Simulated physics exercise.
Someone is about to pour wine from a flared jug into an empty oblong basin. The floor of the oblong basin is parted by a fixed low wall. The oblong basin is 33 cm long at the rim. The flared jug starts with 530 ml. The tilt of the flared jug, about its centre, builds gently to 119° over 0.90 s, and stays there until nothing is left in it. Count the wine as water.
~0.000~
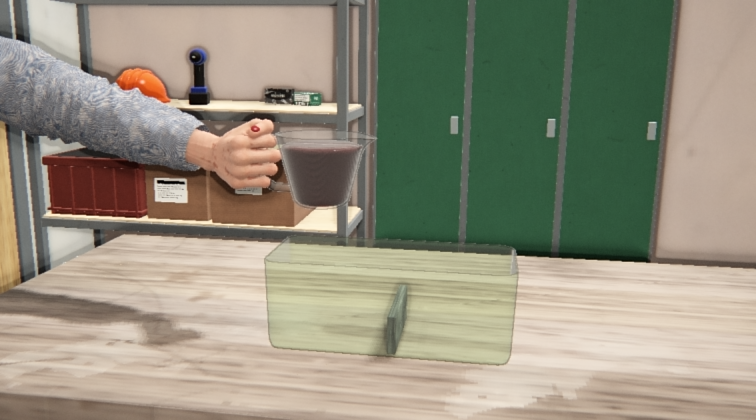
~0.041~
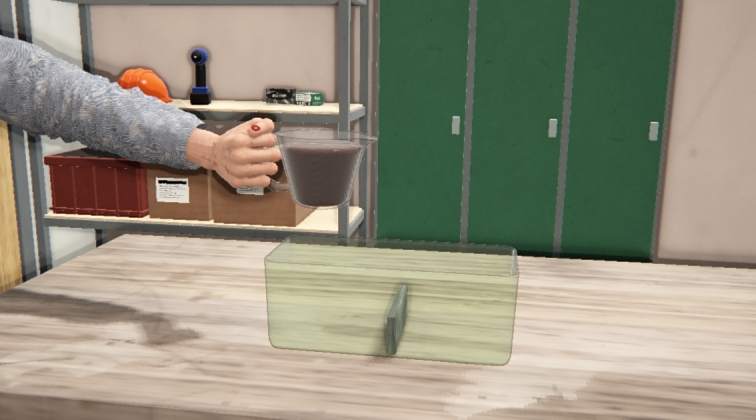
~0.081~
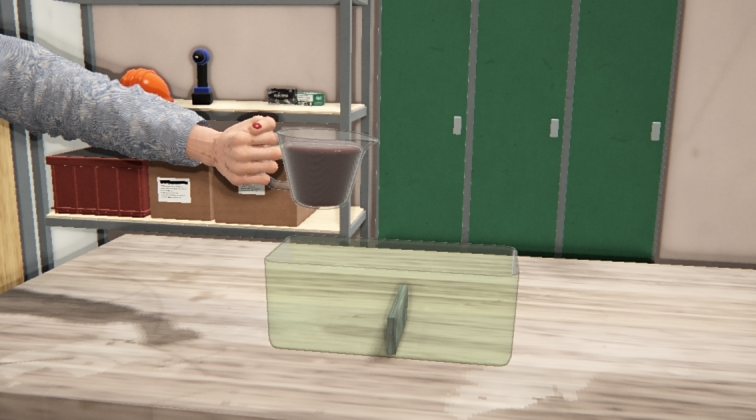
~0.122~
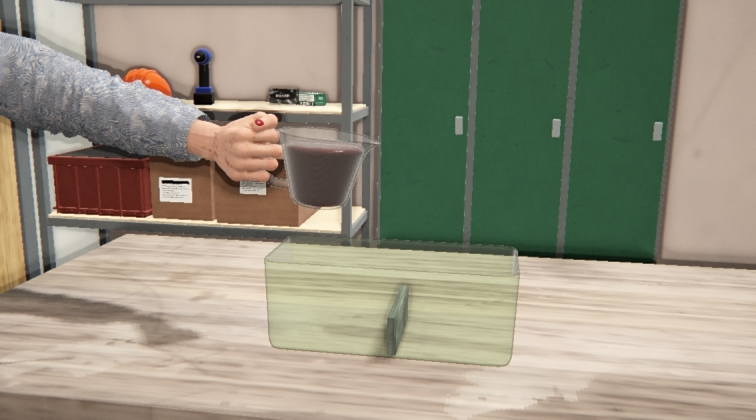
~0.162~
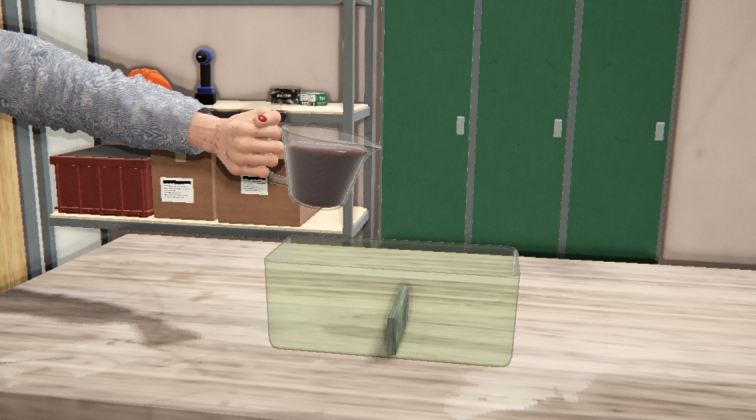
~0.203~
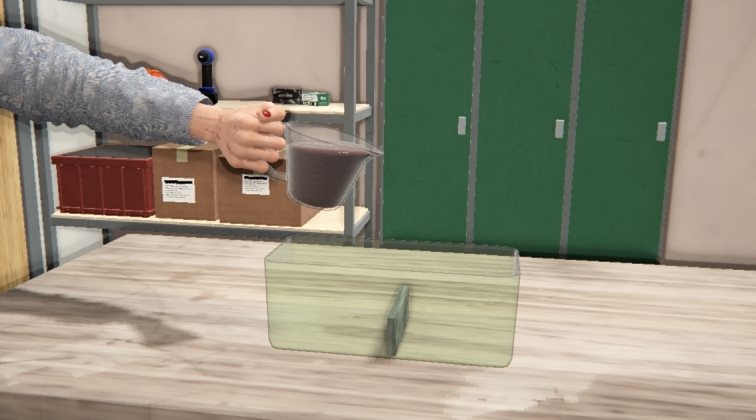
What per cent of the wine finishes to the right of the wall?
About 56 per cent.
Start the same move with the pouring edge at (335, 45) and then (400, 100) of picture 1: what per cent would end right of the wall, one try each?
First 20, then 85 per cent.
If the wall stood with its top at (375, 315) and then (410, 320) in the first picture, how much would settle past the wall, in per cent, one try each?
First 80, then 40 per cent.
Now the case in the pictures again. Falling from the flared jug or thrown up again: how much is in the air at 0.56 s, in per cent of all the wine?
Near 26 in a hundred.
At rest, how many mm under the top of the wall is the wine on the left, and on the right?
Some 44 mm on the left and 38 mm on the right.
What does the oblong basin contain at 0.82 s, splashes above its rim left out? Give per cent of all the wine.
Some 96 per cent.
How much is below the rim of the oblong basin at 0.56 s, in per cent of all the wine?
Near 26 in a hundred.
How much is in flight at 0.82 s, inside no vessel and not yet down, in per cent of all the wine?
Near 3 in a hundred.
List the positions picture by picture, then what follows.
In the first frame, tilt 0°; pouring edge (377, 138); surface from (284, 144) to (364, 147); the oblong basin's rim runs from (277, 248) to (516, 262); the wall's top is at (398, 301).
In the second frame, tilt 1°; pouring edge (377, 138); surface from (284, 143) to (364, 147).
In the third frame, tilt 2°; pouring edge (378, 140); surface from (285, 142) to (364, 147).
In the fourth frame, tilt 5°; pouring edge (380, 143); surface from (287, 142) to (365, 148).
In the fifth frame, tilt 9°; pouring edge (382, 147); surface from (289, 142) to (369, 149).
In the sixth frame, tilt 14°; pouring edge (384, 153); surface from (291, 143) to (373, 151).
After 0.56 s the tilt is 82° and 48 per cent is still to pour, 1 is left of the wall and 25 right of it.
After 0.82 s the tilt is 117° and 1 per cent is still to pour, 40 is left of the wall and 56 right of it.
After 1.10 s the tilt is 119° and 0 per cent is still to pour, 43 is left of the wall and 56 right of it.
After 1.40 s the tilt is 119° and 0 per cent is still to pour, 43 is left of the wall and 56 right of it.
In the end 43 per cent lies left of the wall, 56 right of it and 1 outside.
